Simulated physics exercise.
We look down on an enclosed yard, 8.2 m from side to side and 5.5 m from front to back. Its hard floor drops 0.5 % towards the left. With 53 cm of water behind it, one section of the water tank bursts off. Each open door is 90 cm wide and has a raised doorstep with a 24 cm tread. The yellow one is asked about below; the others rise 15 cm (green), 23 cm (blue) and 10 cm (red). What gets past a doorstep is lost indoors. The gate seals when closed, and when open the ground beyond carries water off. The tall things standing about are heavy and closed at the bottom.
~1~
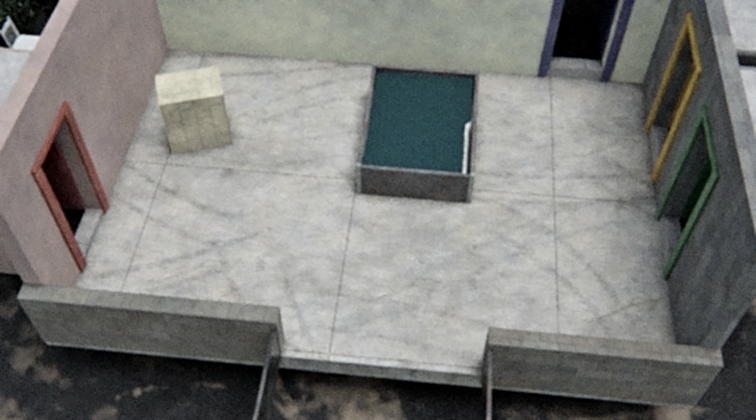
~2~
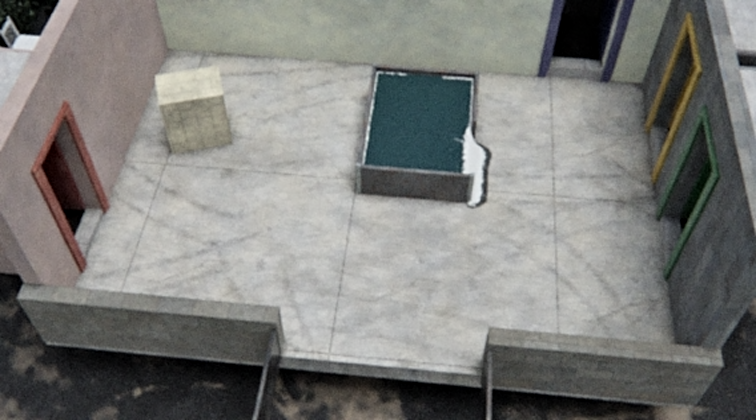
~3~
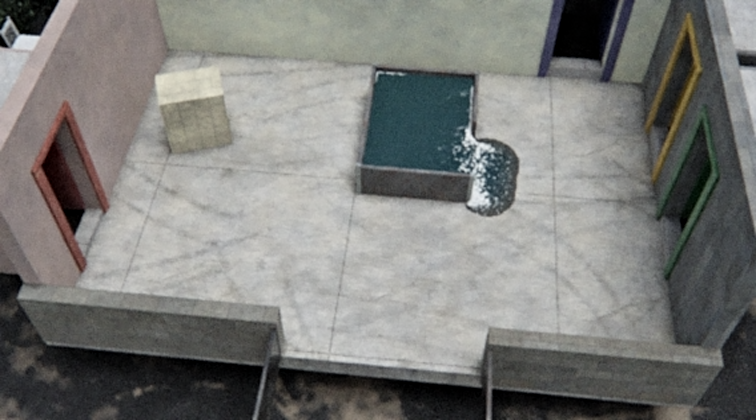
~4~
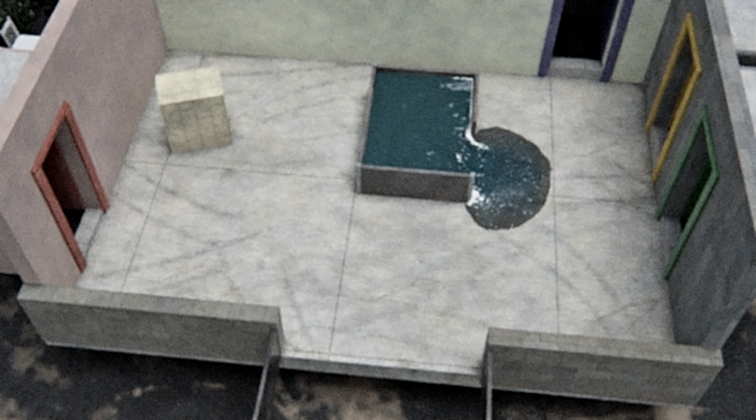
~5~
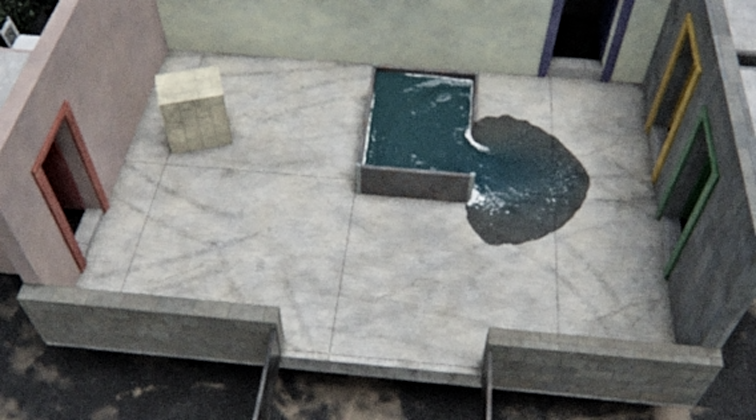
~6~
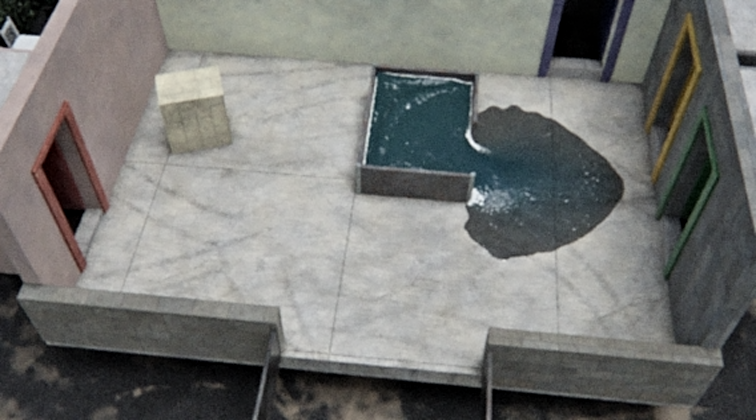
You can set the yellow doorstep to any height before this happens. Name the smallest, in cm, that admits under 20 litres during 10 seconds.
About 14.5 cm.
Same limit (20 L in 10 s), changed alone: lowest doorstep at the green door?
About 16 cm at green.
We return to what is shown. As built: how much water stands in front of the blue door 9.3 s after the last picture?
Roughly 5.5 cm deep.
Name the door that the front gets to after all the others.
It is the red one.
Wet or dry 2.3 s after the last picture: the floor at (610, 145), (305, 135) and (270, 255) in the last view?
In turn: Wet, not reached, dry.
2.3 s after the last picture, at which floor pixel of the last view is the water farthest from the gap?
Around (674, 376).
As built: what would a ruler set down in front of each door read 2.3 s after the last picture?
In cm: Green 17, blue 11, red 0, yellow 15.
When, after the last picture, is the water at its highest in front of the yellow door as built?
At about 1.4 s.
Then, 0.7 s after the last picture water covers 20 % of the floor, deepest (26 cm) near (484, 189); 18 cm at the yellow door, 0 litres in over its 22 cm doorstep.
Then, 2.3 s after the last picture water covers 25 % of the floor, deepest (25 cm) near (672, 364); 15 cm at the yellow door, 0 litres in over its 22 cm doorstep.
Then, 9.3 s after the last picture water covers 90 % of the floor, deepest (8 cm) near (123, 168); 4 cm at the yellow door, 0 litres in over its 22 cm doorstep.
At the yellow door as built, the water peaked near 21 cm, 1.3 s after the last picture.
With a doorstep of 13.5 cm, 29 litres would have come in within the 10 s; with 18.5 cm, 4 litres. So under 20 litres takes about 14.5 cm.
